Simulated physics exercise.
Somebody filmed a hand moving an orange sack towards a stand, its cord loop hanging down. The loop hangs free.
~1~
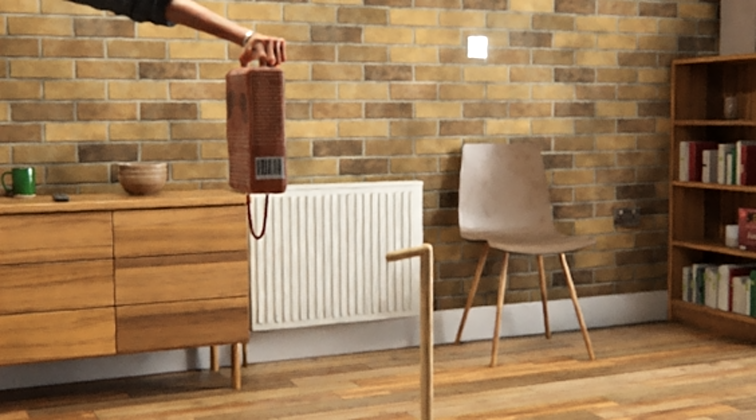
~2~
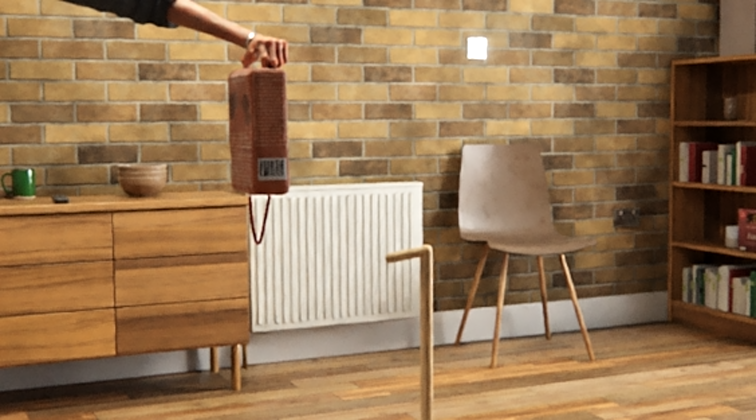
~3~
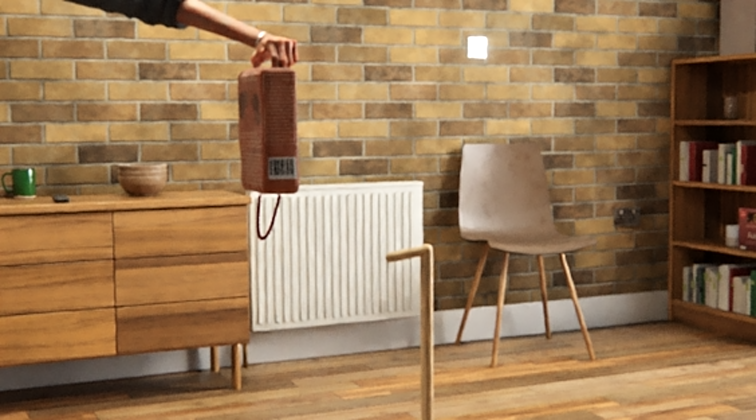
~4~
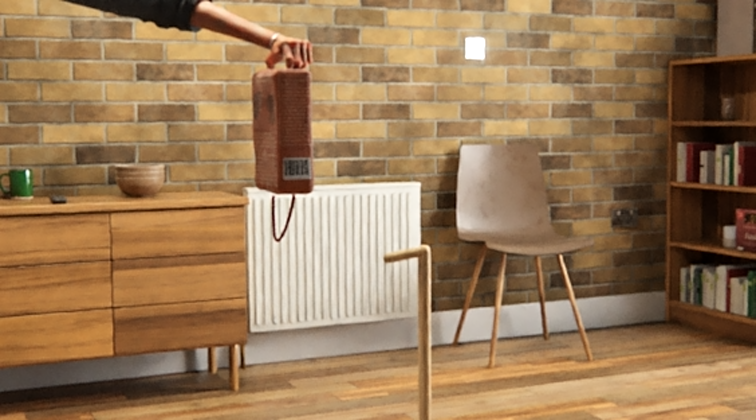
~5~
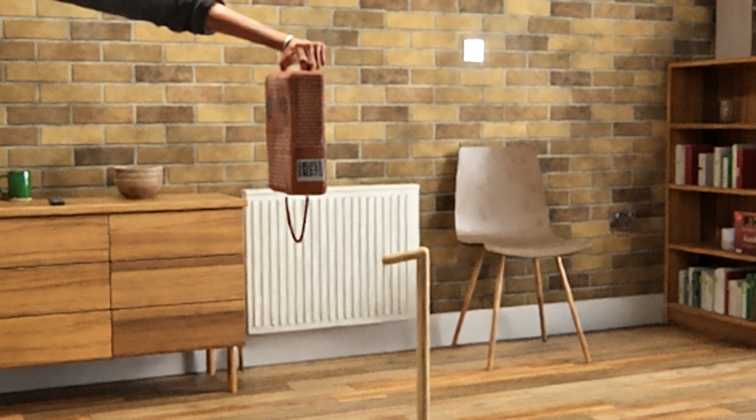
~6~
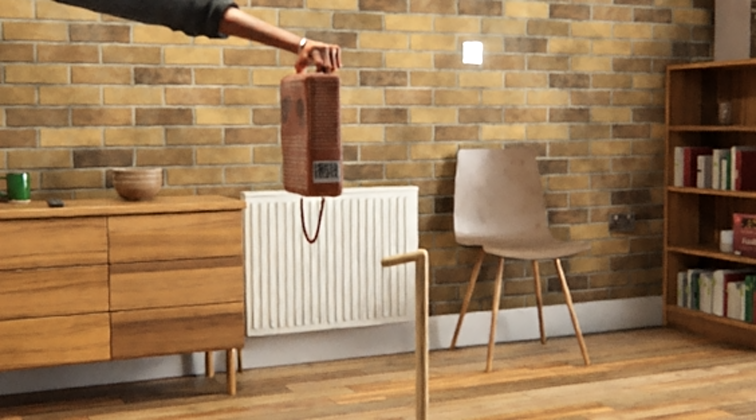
The clip opens on a hand holding an orange-brown sack by its top, a cord loop hanging beneath it, left of a wooden stand with a hooked top. The arm carries the sack steadily rightward in front of the white radiator, closing part of the gap, the loop still hanging free.
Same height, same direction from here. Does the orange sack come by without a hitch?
Outcome: The orange sack comes away clean.
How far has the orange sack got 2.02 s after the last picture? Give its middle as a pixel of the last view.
Near (502, 133).
Then, 1.06 s on from there, sack over the post near (415, 134).
Then, 2.02 s on from there, sack past the post near (502, 133).
In the end, sack past the post near (537, 132). The orange sack passes clear.
